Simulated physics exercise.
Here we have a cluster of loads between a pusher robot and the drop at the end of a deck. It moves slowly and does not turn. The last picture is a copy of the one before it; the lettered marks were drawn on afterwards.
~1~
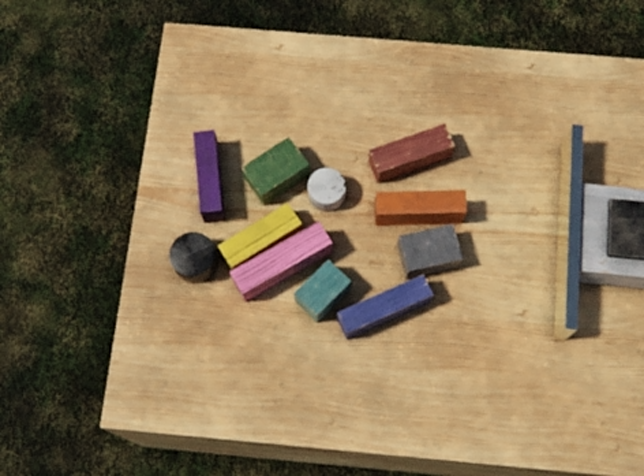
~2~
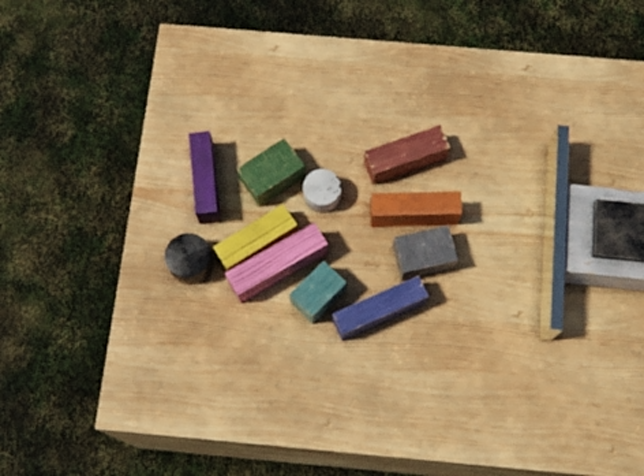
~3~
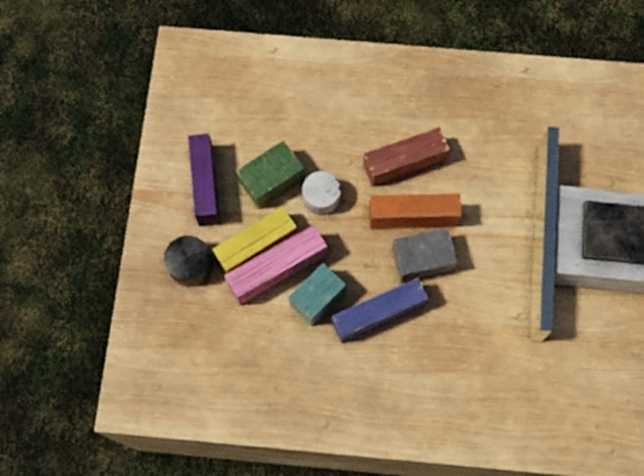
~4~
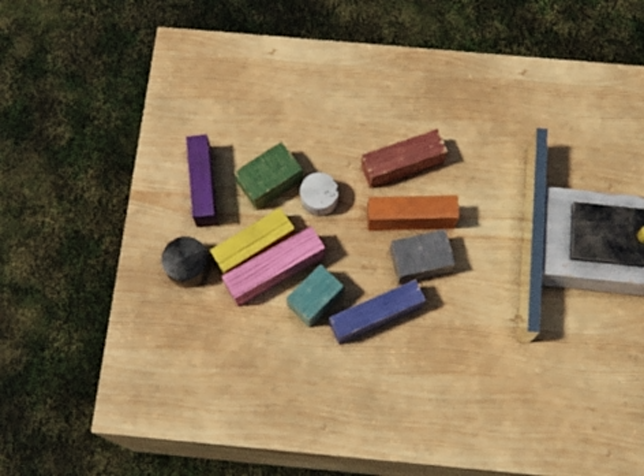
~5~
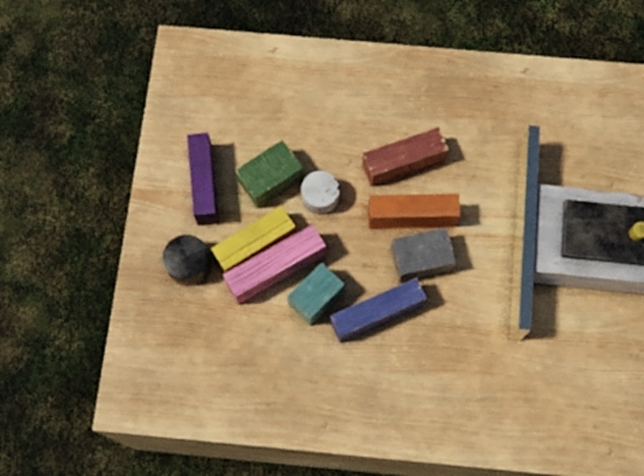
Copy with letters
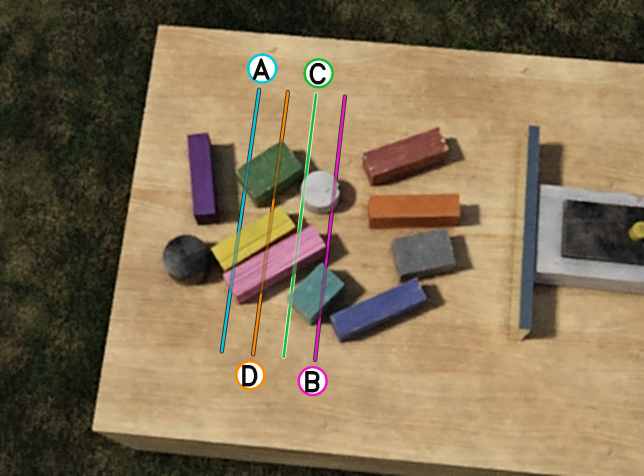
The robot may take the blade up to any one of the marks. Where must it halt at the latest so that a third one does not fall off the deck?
Stop at A.
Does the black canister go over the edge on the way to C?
By then, no.
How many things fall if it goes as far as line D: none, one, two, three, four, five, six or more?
In all, none.
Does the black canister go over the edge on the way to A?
By then, yes.
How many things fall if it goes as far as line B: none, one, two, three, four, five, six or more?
In all, none.
On the marked copy, A at (241, 215); B at (331, 223); C at (301, 220); D at (271, 218).
Following A. Soon after the start, robot (494, 222); blue bar (363, 312); red bar (380, 158).
Later, robot (390, 213); purple stick (180, 182); black canister (178, 263).
In the end, robot (311, 206); purple stick over the edge; black canister over the edge; two fallen.
As for the rest, B is within the limit but short; C is within the limit but short; D is within the limit but short.
